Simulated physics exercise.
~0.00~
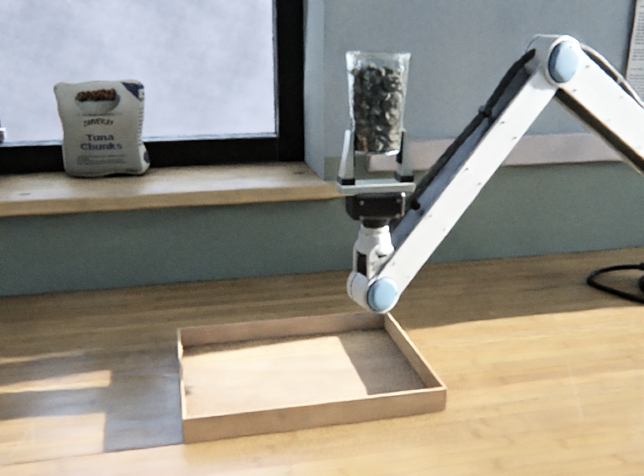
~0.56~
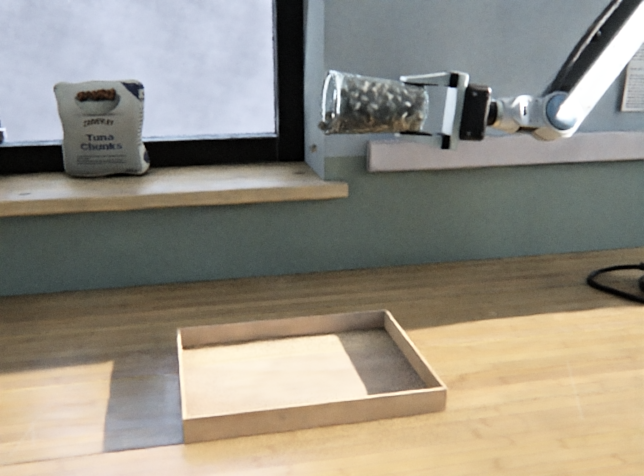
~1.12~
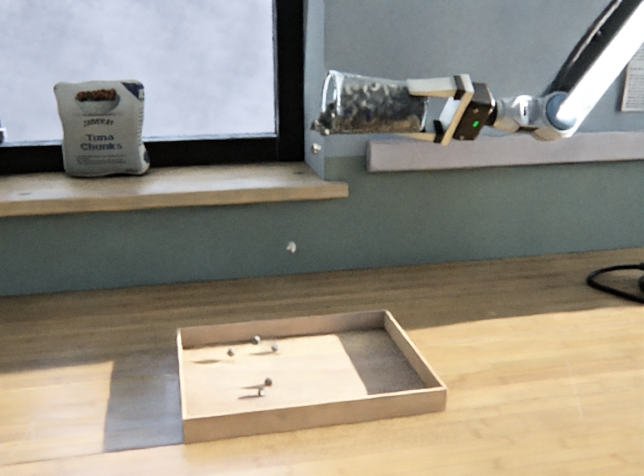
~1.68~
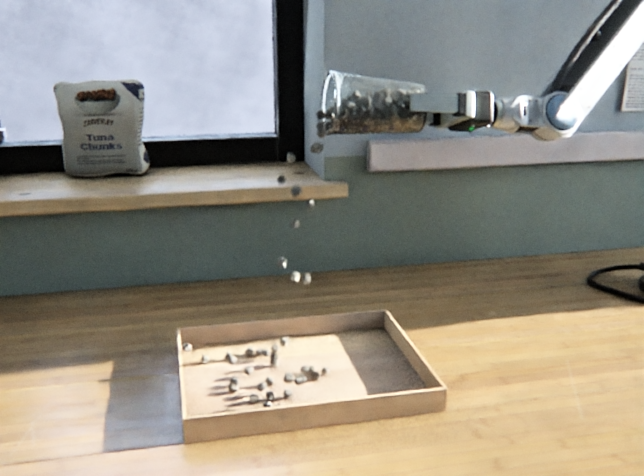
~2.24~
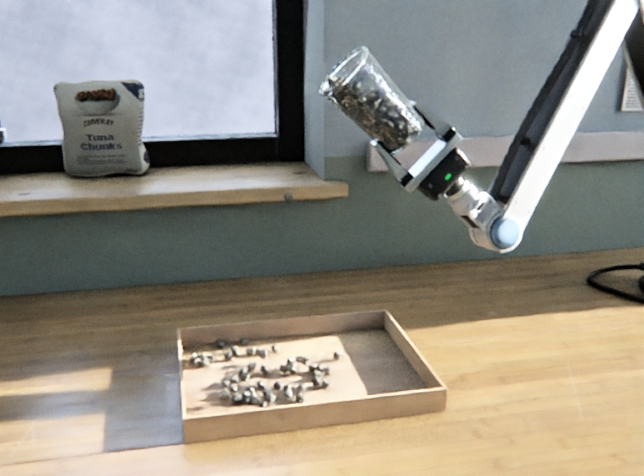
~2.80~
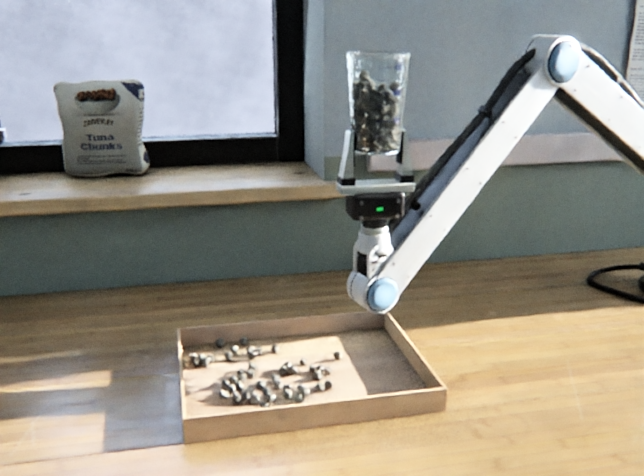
A robot arm holds a clear tumbler packed with small dark pebbles upright beside a window, above a shallow, empty wooden tray on a table. The arm swings the tumbler over to the left until it lies nearly flat, its mouth pointing toward the window. As the gripper turns it about its long axis, a few pebbles drop into the tray, then more tumble out in a loose trickle and scatter across the left side. The arm then tilts the tumbler back up and ends holding it upright, still more than half full, with a scattering of pebbles resting in the tray.
